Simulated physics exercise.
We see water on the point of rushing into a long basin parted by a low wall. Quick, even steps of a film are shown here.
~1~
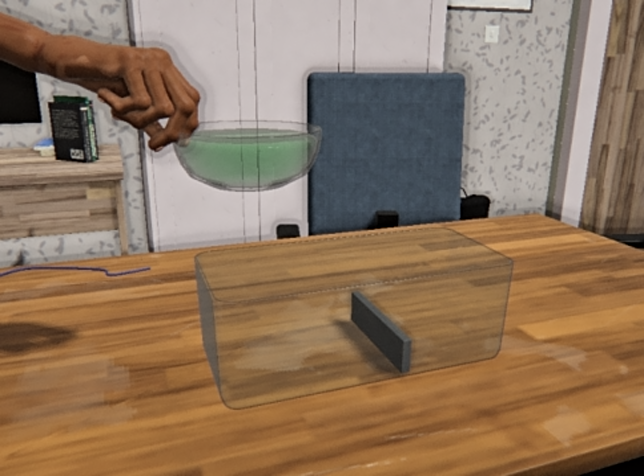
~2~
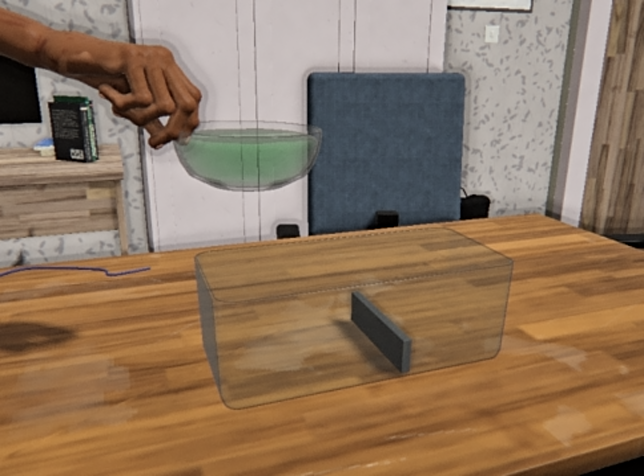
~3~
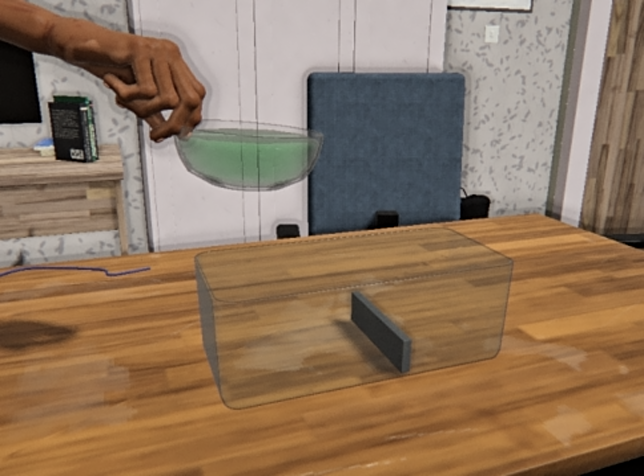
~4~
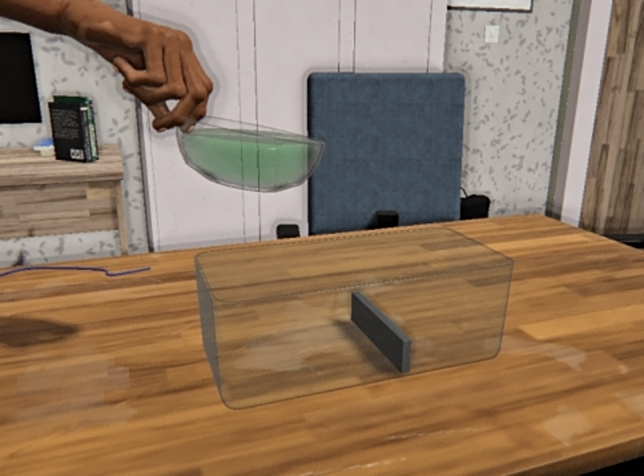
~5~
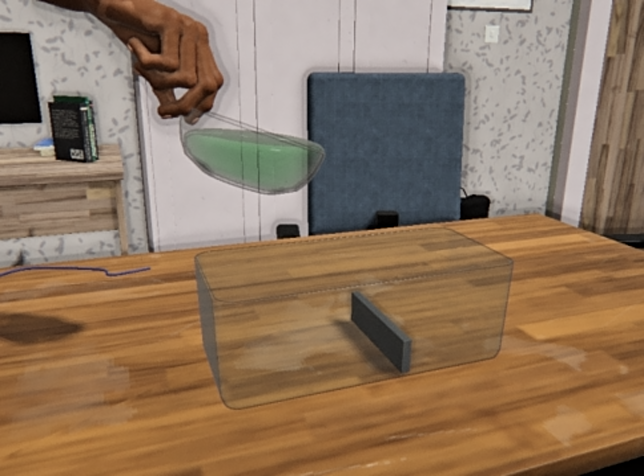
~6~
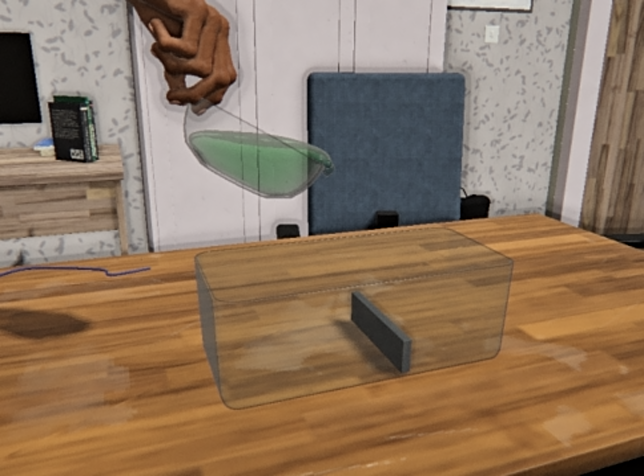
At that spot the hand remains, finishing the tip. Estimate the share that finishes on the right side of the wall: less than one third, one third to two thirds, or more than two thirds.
Short answer, the right side fails to reach a third.
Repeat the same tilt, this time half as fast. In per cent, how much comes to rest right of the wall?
Result: Roughly 25 %.
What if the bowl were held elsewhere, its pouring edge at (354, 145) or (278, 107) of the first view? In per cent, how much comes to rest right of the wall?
The first start gives some 65 %, the second some 10 %.
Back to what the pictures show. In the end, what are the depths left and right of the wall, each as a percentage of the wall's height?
Roughly 40 percent left, 10 percent right.
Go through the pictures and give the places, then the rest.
The first picture shows tilt 0°; pouring edge (316, 128); surface from (175, 139) to (312, 134); the long basin's rim runs from (204, 278) to (479, 245); the wall's top is at (379, 315).
The second picture shows tilt 1°; pouring edge (316, 130); surface from (175, 138) to (312, 135).
The third picture shows tilt 5°; pouring edge (317, 135); surface from (178, 137) to (313, 137).
The fourth picture shows tilt 12°; pouring edge (319, 143); surface from (180, 134) to (315, 140).
The fifth picture shows tilt 20°; pouring edge (319, 153); surface from (183, 134) to (319, 147); 2 per cent is over the edge.
The sixth picture shows tilt 30°; pouring edge (317, 165); surface from (188, 136) to (306, 151); 9 per cent is over the edge.
A moment on, the bowl is tipped on its side and 12 per cent is still to pour, 45 is left of the wall and 8 right of it.
Next, the bowl is tipped on its side and 1 per cent is still to pour, 84 is left of the wall and 13 right of it.
Then the bowl is tipped on its side and 0 per cent is still to pour, 83 is left of the wall and 14 right of it.
Later the bowl is tipped on its side and 0 per cent is still to pour, 83 is left of the wall and 14 right of it.
Finally, 83 per cent lies left of the wall, 14 right of it and 3 outside.
